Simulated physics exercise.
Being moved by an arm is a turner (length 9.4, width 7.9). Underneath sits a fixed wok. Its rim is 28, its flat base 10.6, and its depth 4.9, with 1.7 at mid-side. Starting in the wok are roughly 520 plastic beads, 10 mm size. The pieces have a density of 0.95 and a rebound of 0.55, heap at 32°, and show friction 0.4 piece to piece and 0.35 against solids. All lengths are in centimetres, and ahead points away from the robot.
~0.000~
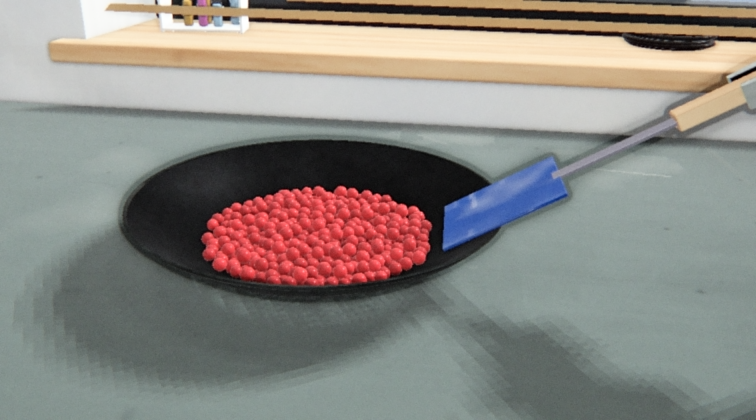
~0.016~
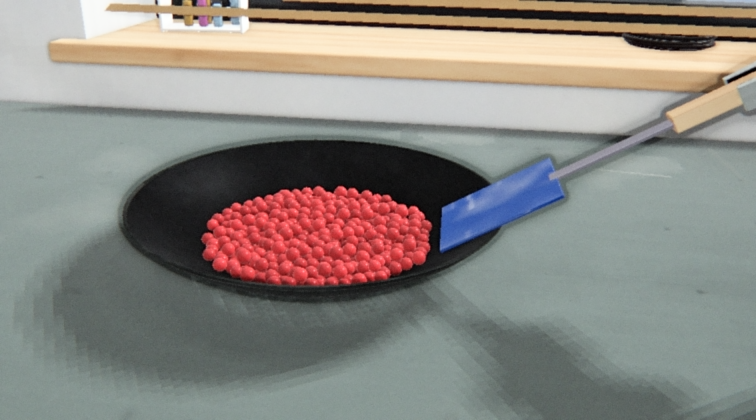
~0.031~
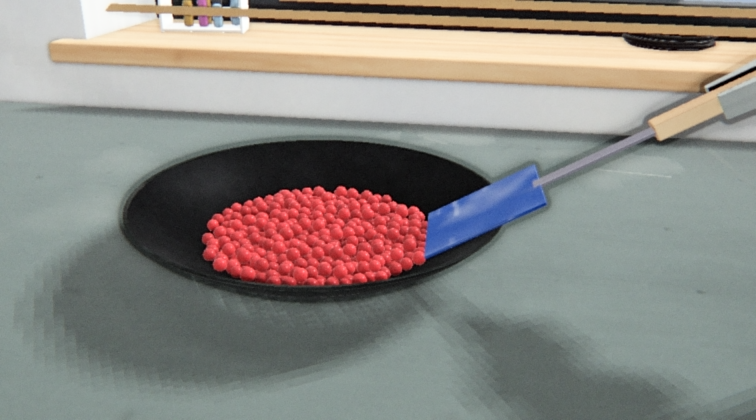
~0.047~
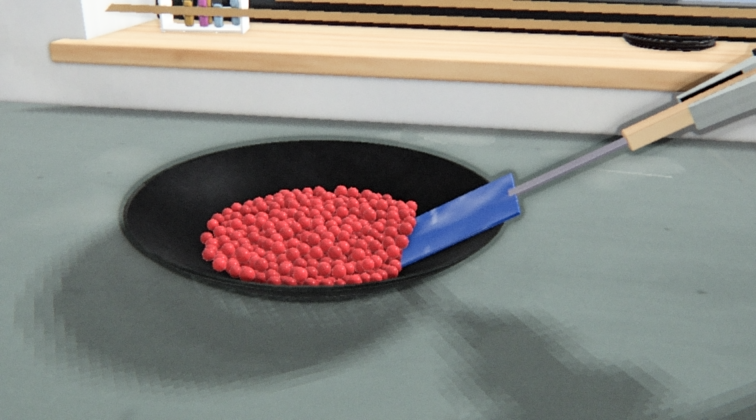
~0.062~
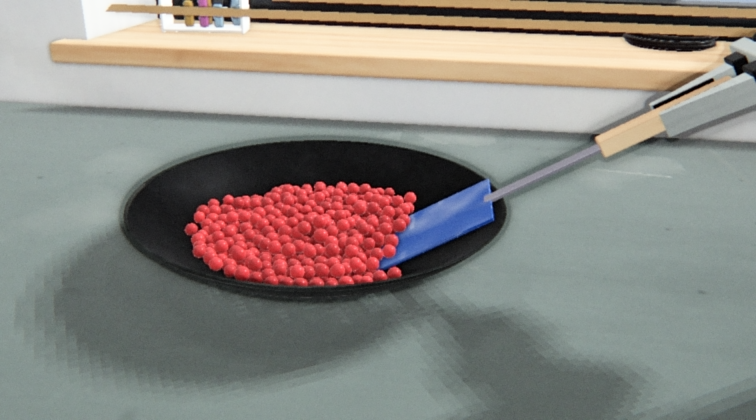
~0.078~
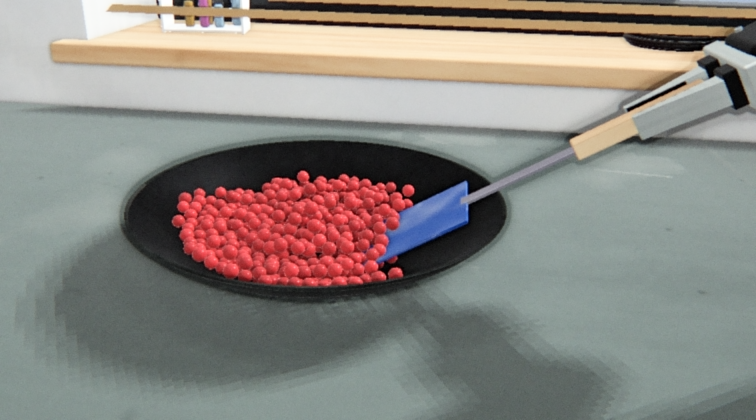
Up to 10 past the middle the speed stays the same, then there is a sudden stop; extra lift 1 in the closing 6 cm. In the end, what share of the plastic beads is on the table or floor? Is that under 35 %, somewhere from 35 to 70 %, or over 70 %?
It is from 35 to 70 %.
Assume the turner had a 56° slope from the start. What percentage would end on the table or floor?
About 45 per cent.
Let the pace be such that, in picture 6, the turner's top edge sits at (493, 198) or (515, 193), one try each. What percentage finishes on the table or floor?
Respectively, around 35 and 15 per cent.
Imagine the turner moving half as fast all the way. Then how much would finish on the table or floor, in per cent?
I'd expect near 15 per cent.
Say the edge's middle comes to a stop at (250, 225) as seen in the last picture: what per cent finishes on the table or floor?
My guess is roughly 10 percent.
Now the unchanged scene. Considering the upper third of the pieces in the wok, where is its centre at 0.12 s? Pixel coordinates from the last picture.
Centre estimated at around (262, 211).
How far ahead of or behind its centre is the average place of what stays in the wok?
It rests close to 3.0 centimetres ahead of centre.
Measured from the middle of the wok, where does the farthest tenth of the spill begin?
Roughly 60 cm.
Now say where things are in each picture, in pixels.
The first picture shows turner top edge at (559, 175), sloping 31°; upper third of the load around (319, 226), from x 210 to 425, top at y 190; 521 in the wok.
The second picture shows turner top edge at (556, 176), sloping 31°; upper third of the load around (319, 226), from x 210 to 425, top at y 190.
The third picture shows turner top edge at (540, 183), sloping 31°; upper third of the load around (319, 226), from x 210 to 425, top at y 190.
The fourth picture shows turner top edge at (515, 192), sloping 31°; upper third of the load around (319, 226), from x 205 to 415, top at y 190.
The fifth picture shows turner top edge at (491, 198), sloping 31°; upper third of the load around (317, 220), from x 190 to 410, top at y 190.
The sixth picture shows turner top edge at (467, 200), sloping 31°; upper third of the load around (303, 215), from x 180 to 410, top at y 175; 521 in the wok.
By 0.12 s, sloping 31°, highest piece 9 above the table; 521 in the wok.
By 0.15 s, sloping 31°, highest piece 10 above the table; 517 in the wok, 4 on the blade or in flight.
By 0.37 s, sloping 31°, highest piece 10 above the table; 300 in the wok, 158 on the table or floor, 63 on the blade or in flight.
By 1.42 s, sloping 31°, highest piece 4 above the table; 300 in the wok, 221 on the table or floor.
Final count, 300 in the wok, 221 on the table or floor. That is 42 % on the table or floor.
